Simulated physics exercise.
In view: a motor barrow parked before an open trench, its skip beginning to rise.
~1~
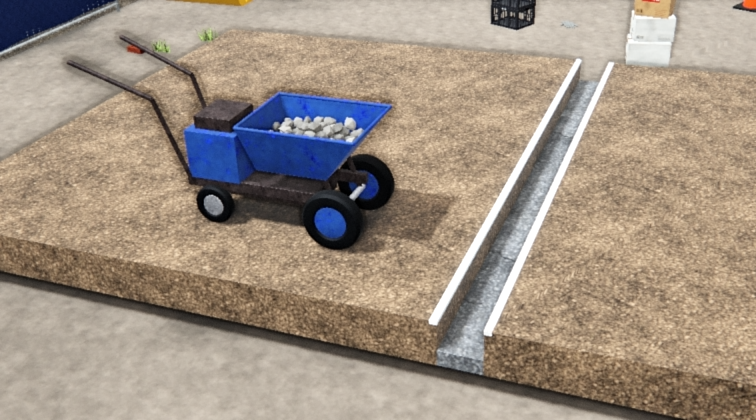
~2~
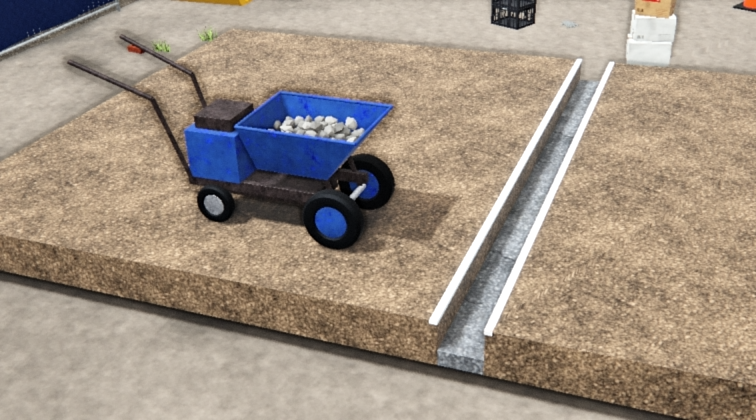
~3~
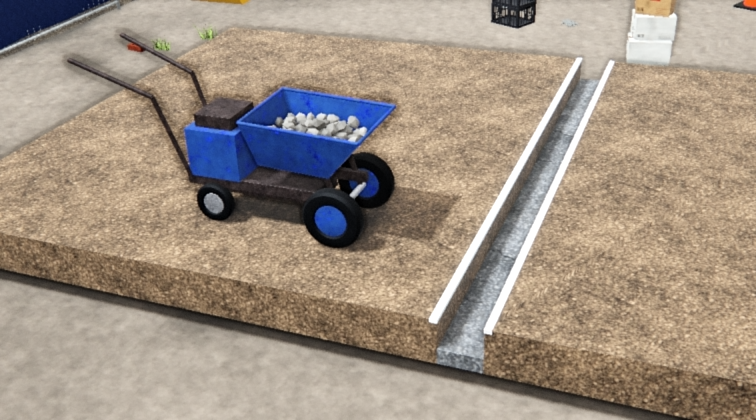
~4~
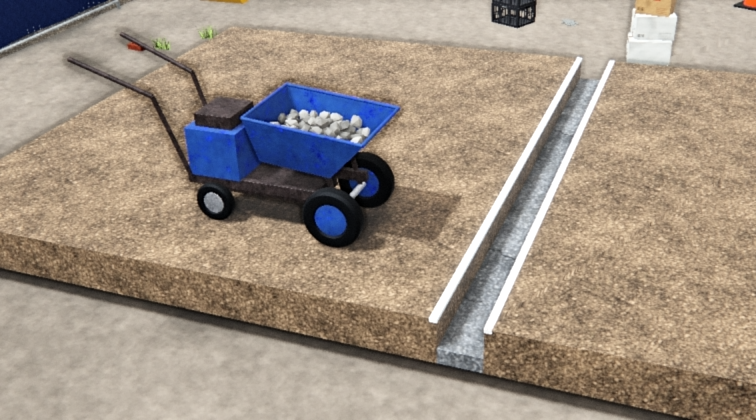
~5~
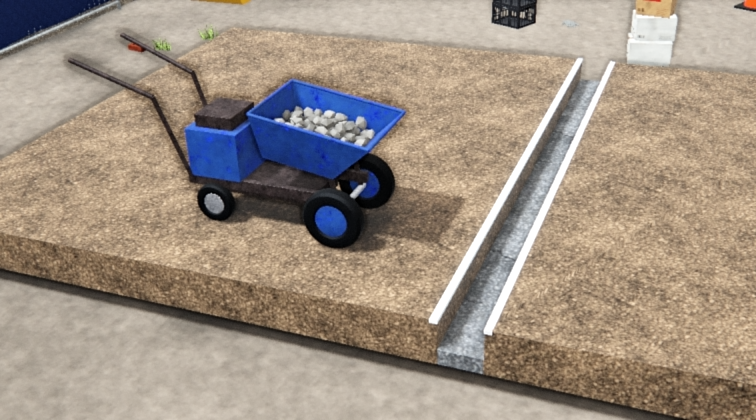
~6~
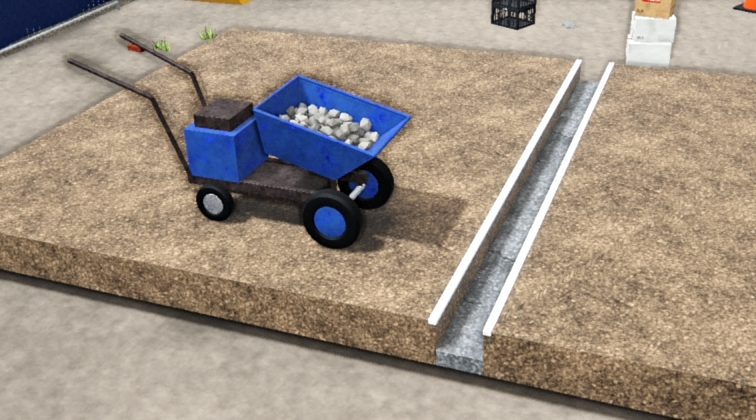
A blue motor barrow stands near a narrow trench as its stone-filled skip tilts slightly.
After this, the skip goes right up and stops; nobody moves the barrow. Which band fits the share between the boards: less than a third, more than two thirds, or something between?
The trench ends with from one third to two thirds of it.
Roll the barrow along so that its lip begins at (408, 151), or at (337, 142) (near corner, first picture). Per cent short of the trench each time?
About 0 and 60 per cent.
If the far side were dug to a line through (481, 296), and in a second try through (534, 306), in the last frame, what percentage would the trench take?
First some 30, then 40 per cent.
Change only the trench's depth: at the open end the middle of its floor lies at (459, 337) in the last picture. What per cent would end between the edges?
Some 40 per cent.
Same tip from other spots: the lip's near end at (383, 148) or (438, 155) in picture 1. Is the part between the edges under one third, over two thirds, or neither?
One: More than two thirds. Two: Below one third.
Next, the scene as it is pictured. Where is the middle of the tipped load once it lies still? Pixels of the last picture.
Around (473, 244).
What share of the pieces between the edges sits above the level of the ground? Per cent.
Close to 0 per cent.
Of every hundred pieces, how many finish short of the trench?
Some 45 per cent.
Just after the last frame, skip tipped steeply; every one in the skip.
A moment on, skip tipped right over; almost all in the skip; about a tenth short of the trench.
Further on, skip tipped right over; roughly a quarter in the skip; roughly a third short of the trench; roughly a third in or heaped over the trench.
When it is over, skip tipped right over; about a tenth in the skip; roughly half short of the trench; roughly a third in or heaped over the trench; not one beyond it.
